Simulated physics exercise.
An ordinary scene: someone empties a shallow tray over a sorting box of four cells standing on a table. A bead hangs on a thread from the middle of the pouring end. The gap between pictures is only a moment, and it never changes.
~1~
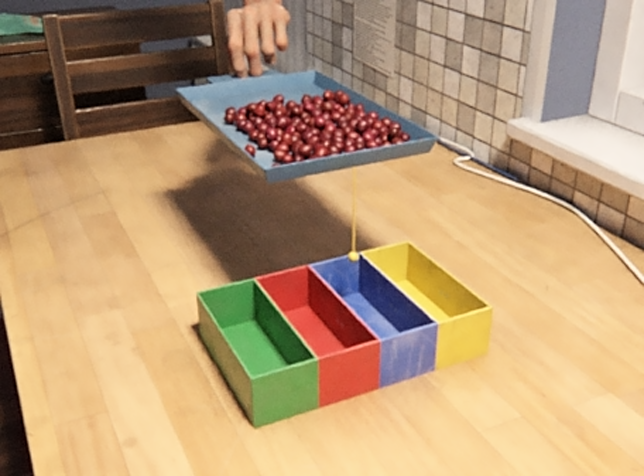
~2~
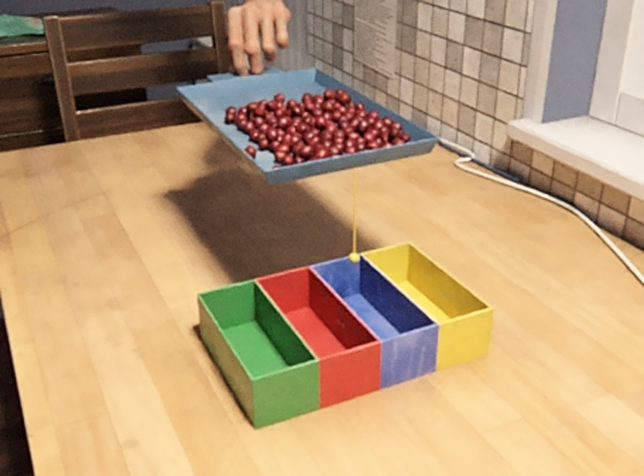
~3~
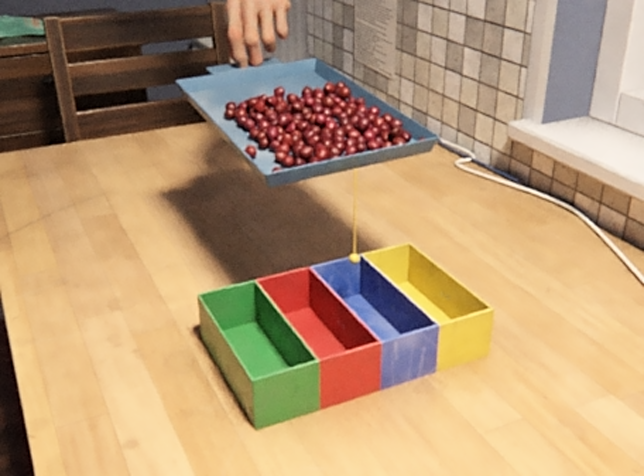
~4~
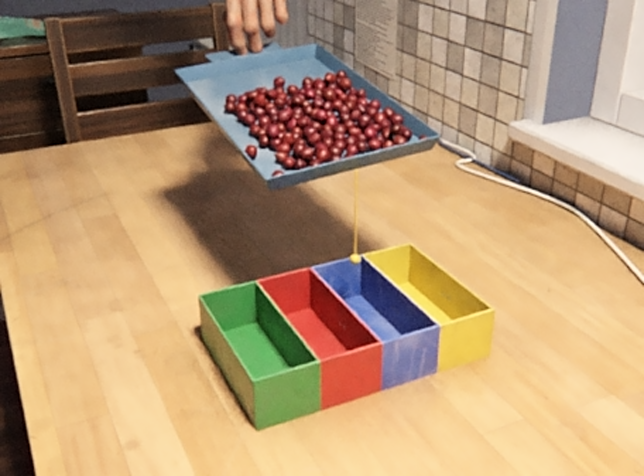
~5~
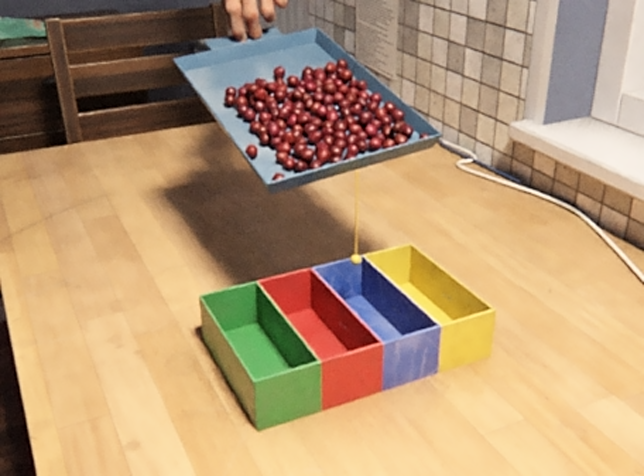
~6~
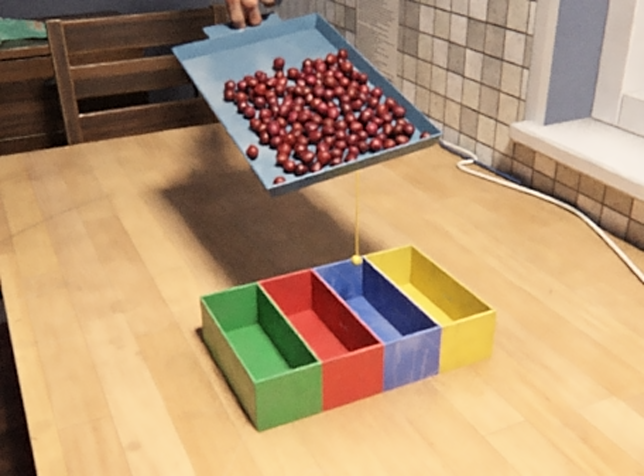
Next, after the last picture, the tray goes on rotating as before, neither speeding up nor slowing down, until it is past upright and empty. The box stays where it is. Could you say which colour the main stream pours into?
It pours into the red cell.
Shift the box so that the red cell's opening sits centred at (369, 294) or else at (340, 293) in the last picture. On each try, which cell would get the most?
First try: Green. Second try: That green cell.
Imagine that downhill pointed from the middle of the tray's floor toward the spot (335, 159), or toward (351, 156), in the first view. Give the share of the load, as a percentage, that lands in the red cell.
Shares, approx.: 30 %, then 20 %.
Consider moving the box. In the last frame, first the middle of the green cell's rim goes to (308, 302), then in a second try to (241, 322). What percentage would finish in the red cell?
Trial 1: 10 percent; trial 2: 60 percent.
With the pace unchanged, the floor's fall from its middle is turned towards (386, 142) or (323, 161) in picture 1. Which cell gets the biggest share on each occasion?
At the first place yellow, at the second red.
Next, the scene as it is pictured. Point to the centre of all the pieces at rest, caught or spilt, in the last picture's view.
Close to (308, 353) in the last view.
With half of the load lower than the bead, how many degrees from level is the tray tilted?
Somewhere near 100°.
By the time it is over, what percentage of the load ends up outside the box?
About 0 per cent.
Soon after the last picture, tray tipped steeply; nearly all on the tray; a stray few in the green cell; a stray few falling or outside the box.
A little later, tray tipped right over; about half on the tray; about a quarter in the red cell; a small part in the green cell; a stray few in the blue cell; about a quarter falling or outside the box.
Later still, tray tipped past a quarter turn; about half in the red cell; about a third in the green cell; a small part in the blue cell; a stray few in the yellow cell; a stray few falling or outside the box.
At rest, tray tipped past a quarter turn; about half in the red cell; about a third in the green cell; a small part in the blue cell; a stray few in the yellow cell; a stray few outside the box.
